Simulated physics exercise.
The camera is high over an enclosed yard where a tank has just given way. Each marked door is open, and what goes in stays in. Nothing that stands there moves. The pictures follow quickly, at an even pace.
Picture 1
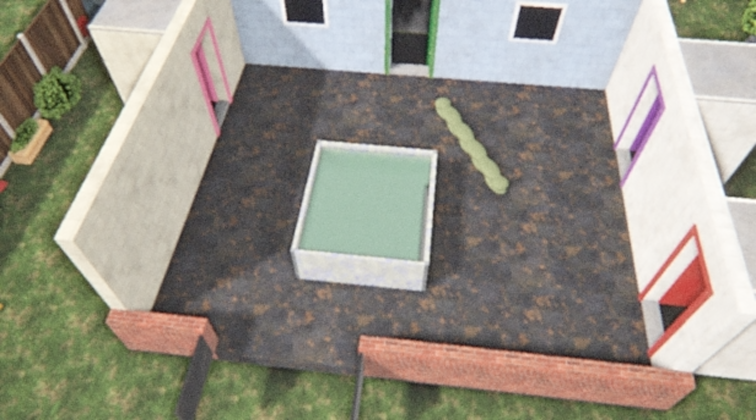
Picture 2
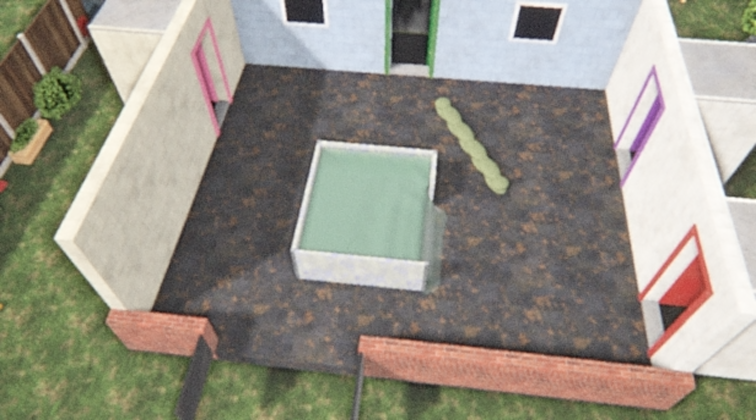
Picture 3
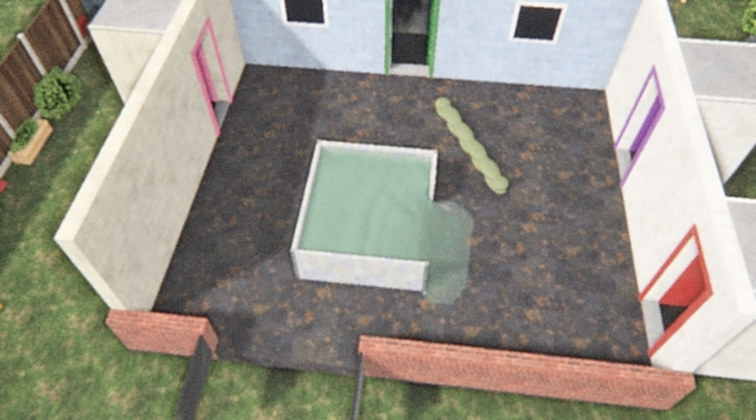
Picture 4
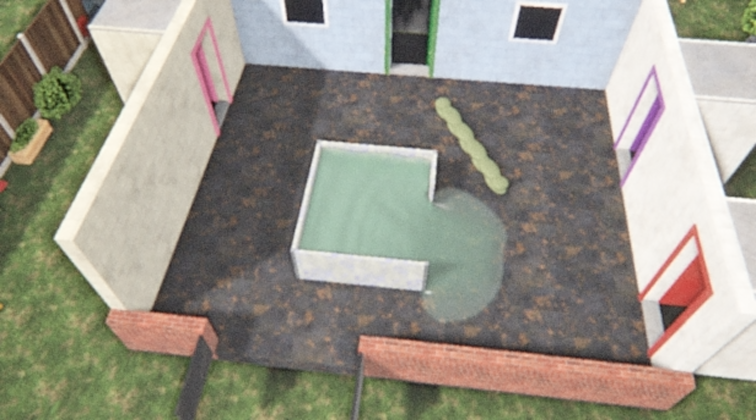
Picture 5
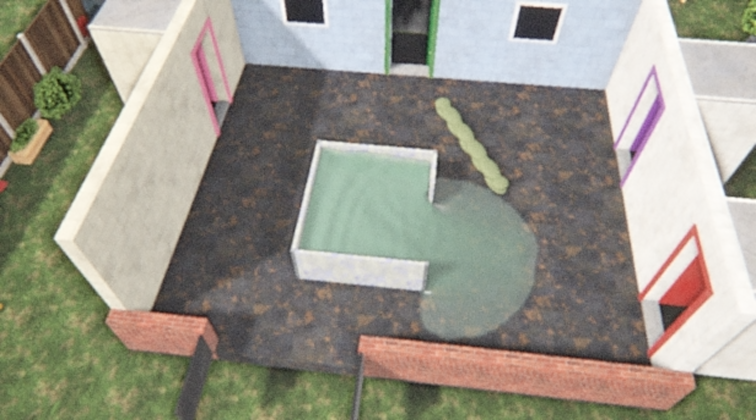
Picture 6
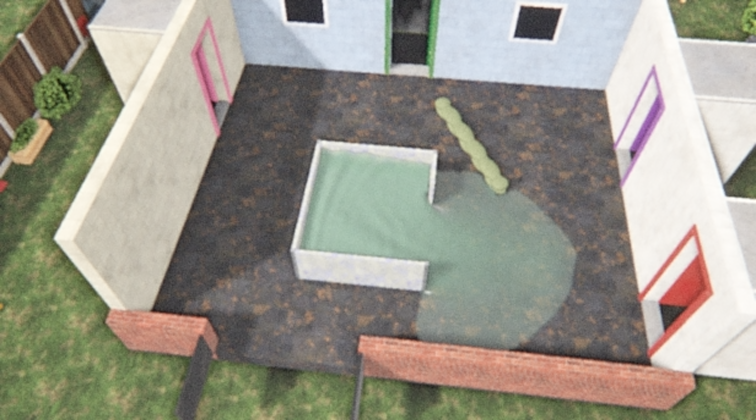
Pale green water sits still in a square, white-walled tank in a dark paved yard, then pushes out through a gap in the tank's right side. It fans across the paving in a widening rounded sheet, spreading right toward the red-framed opening and down to the low brick wall.
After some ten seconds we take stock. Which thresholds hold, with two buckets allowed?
In the end: The green door admits no more than that; the purple door lets in a lot; the red door lets in a lot; the pink door admits no more than that.
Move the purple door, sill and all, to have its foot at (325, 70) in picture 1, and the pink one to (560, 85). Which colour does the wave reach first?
It is the one in red.
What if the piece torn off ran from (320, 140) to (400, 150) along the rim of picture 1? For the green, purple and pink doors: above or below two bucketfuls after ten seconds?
Green passes that mark, purple keeps below it, pink floods.
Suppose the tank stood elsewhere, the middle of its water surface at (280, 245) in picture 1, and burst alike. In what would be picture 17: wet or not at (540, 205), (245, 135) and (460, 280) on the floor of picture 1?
In turn: Awash, not flooded, wet.
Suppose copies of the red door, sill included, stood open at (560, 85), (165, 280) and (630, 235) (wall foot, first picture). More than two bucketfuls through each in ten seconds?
One after the other: Goes over, holds, goes over.
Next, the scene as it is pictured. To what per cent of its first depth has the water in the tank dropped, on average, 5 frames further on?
About 62 per cent.
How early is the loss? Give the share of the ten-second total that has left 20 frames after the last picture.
Close to 65 %.
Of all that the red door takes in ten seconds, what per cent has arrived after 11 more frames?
Some 25 per cent.
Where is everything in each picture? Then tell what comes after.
The first frame shows the tank at (369, 201) is whole and still.
In the second frame, the front is at (437, 209), out from the gap at (426, 240).
In the third frame, the front is at (463, 212), out from the gap at (426, 240).
In the fourth frame, the front is at (477, 309), out from the gap at (426, 241).
In the fifth frame, the front is at (534, 244), out from the gap at (426, 241).
In the sixth frame, the front is at (570, 250), out from the gap at (426, 241).
A moment on, water covers 30 % of the floor; the green door not reached, the purple door not reached, the red door under two buckets in, the pink door not reached.
Next, water covers 35 % of the floor; the green door not reached, the purple door under two buckets in, the red door far over two buckets in, the pink door not reached.
Then, water covers 40 % of the floor; the green door not reached, the purple door over two buckets in, the red door far over two buckets in, the pink door not reached.
Later, water covers 55 % of the floor; the green door wet at the sill, nothing in, the purple door over two buckets in, the red door far over two buckets in, the pink door not reached.
In the end, water covers 90 % of the floor; the green door wet at the sill, nothing in, the purple door over two buckets in, the red door far over two buckets in, the pink door wet at the sill, nothing in.
